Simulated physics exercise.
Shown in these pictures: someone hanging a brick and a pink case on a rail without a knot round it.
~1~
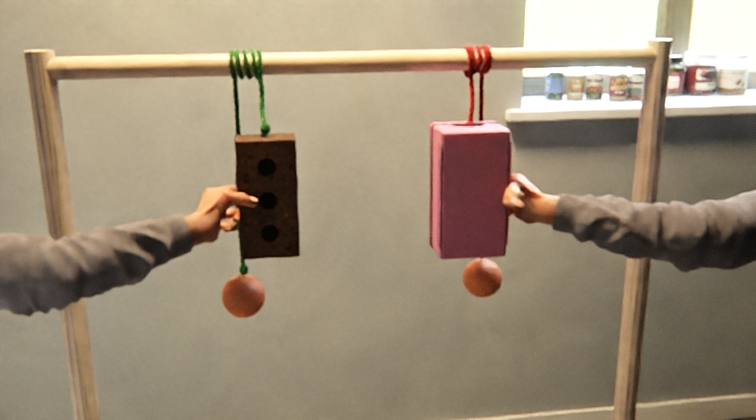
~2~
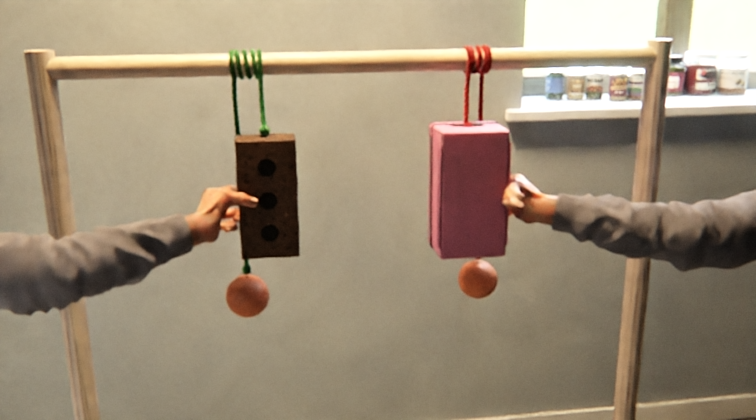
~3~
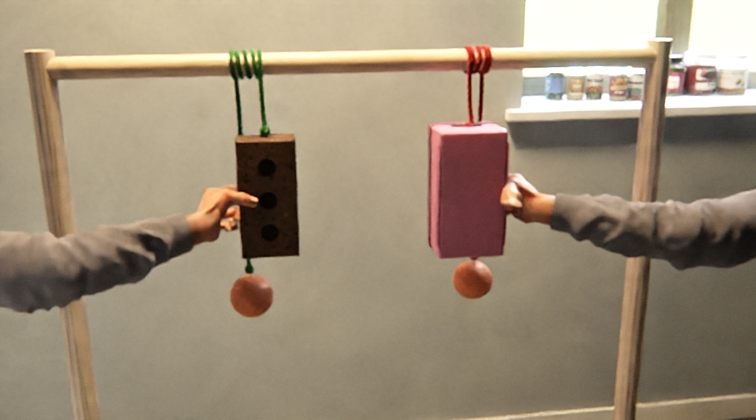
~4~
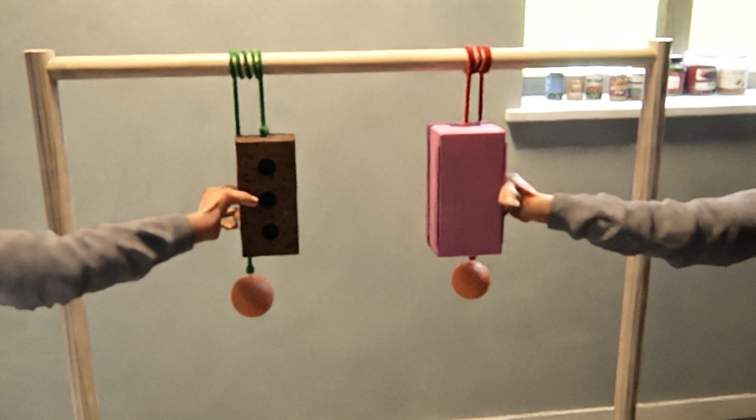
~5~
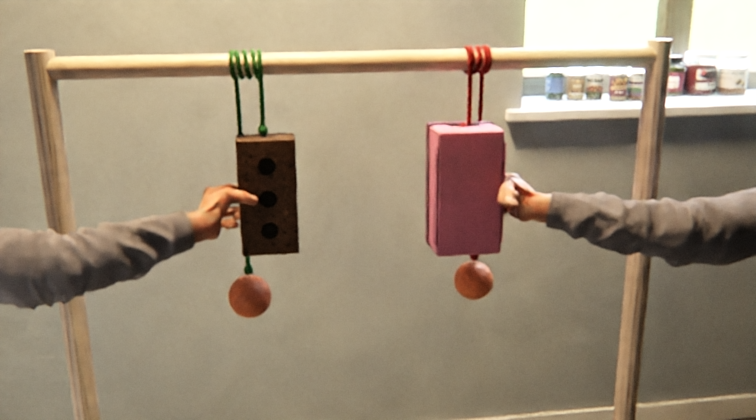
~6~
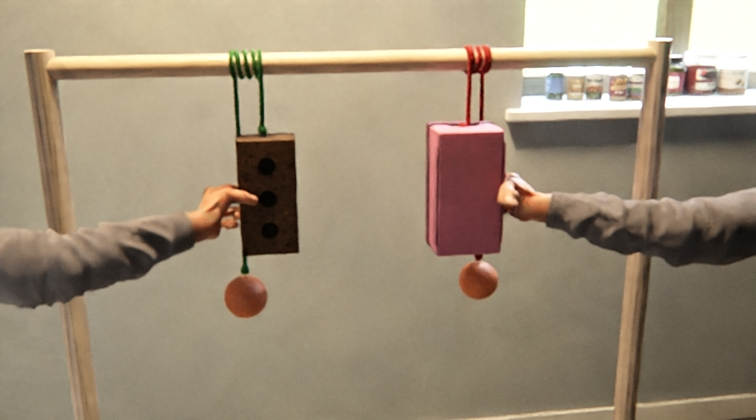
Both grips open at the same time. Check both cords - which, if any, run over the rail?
In the end the brick remains in place. The pink case remains in place.
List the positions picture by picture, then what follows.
In the first picture, brick (268, 196); pink case (468, 189); left orange (244, 296); right orange (482, 278).
In the second picture, brick (268, 196); pink case (467, 189).
In the third picture, brick (268, 196); pink case (466, 189).
In the fourth picture, brick (268, 195); pink case (464, 188).
In the fifth picture, brick (268, 195); pink case (463, 188).
In the sixth picture, brick (268, 195); pink case (463, 188); left cord wound several times round the rail; right cord wound several times round the rail.
Then, 0.34 s after the last picture, brick hanging near (267, 196); pink case hanging near (466, 197).
Then, 0.74 s after the last picture, brick hanging near (266, 196); pink case hanging near (468, 195).
At rest, brick hanging near (266, 196); pink case hanging near (469, 194). The brick is held and the pink case keeps its height.
